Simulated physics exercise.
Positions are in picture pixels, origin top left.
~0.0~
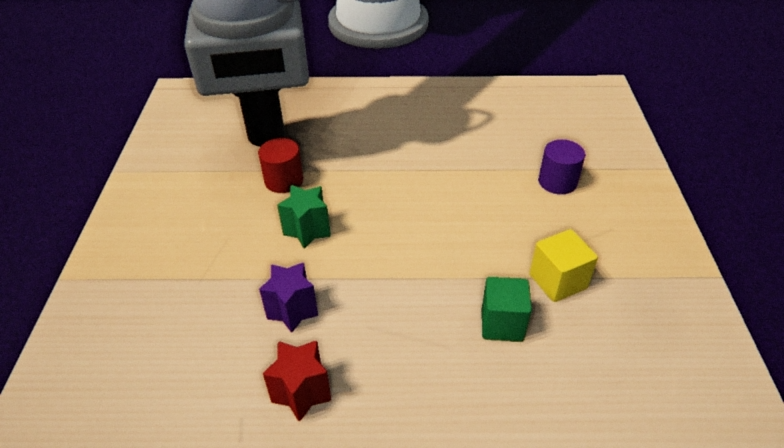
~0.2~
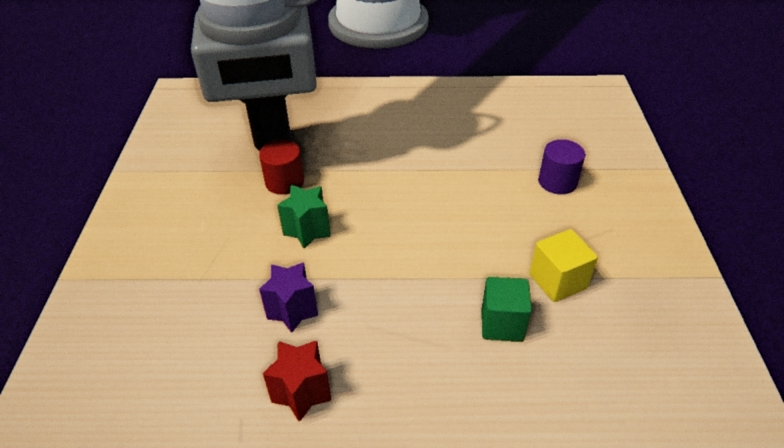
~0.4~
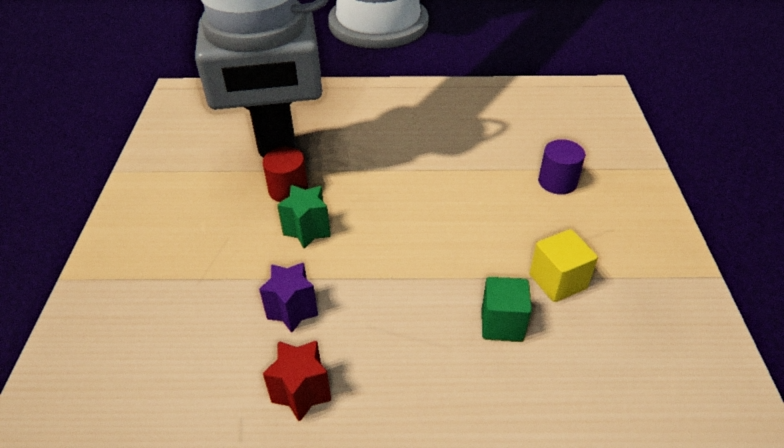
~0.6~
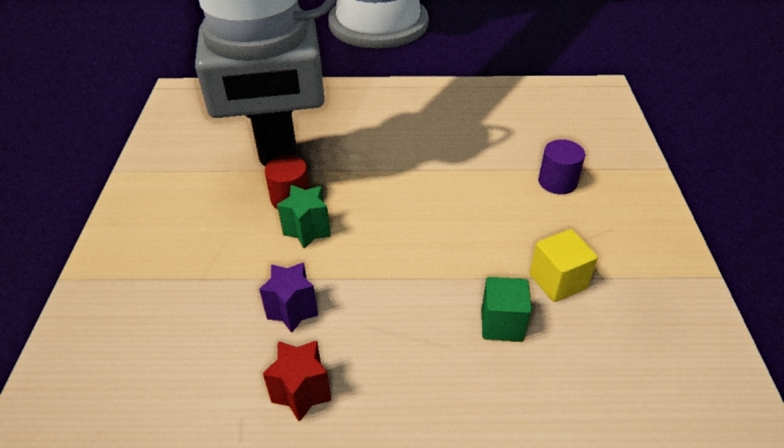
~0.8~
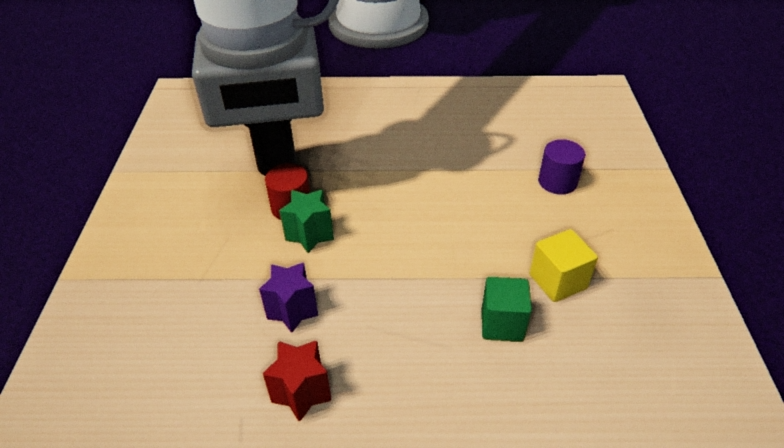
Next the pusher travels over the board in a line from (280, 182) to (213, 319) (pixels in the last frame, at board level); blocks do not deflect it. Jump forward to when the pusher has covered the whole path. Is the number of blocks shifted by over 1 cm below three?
Yes, that is what happens.
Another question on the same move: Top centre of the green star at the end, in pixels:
My best guess is (328, 224).
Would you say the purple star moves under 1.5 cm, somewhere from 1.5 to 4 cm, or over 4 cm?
It will move less than 1.5 cm.
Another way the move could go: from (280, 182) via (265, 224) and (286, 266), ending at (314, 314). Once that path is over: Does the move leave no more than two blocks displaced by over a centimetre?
Answer: No.
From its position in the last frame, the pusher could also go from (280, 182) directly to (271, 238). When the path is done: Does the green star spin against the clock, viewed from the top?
Yes, I think so.
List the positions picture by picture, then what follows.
In the first frame, tip of the pusher (267, 136), middles of tops, red disc (279, 150), purple star (286, 280), green star (303, 199).
In the second frame, pusher (273, 142), red disc (279, 151).
In the third frame, pusher (277, 149), red disc (283, 159).
In the fourth frame, pusher (278, 157), red disc (285, 167).
In the fifth frame, pusher (277, 166), red disc (286, 176), purple star (286, 280), green star (305, 204).
On the path given first. One third of the way, pusher (256, 206); red disc (284, 210); green star (327, 224), turned 15° anticlockwise.
Two thirds of the way, pusher (233, 250); red disc (284, 220); green star (328, 224), turned 15° anticlockwise.
At the end, pusher (207, 302); red disc (284, 220); purple star unmoved; green star (328, 224), turned 15° anticlockwise.
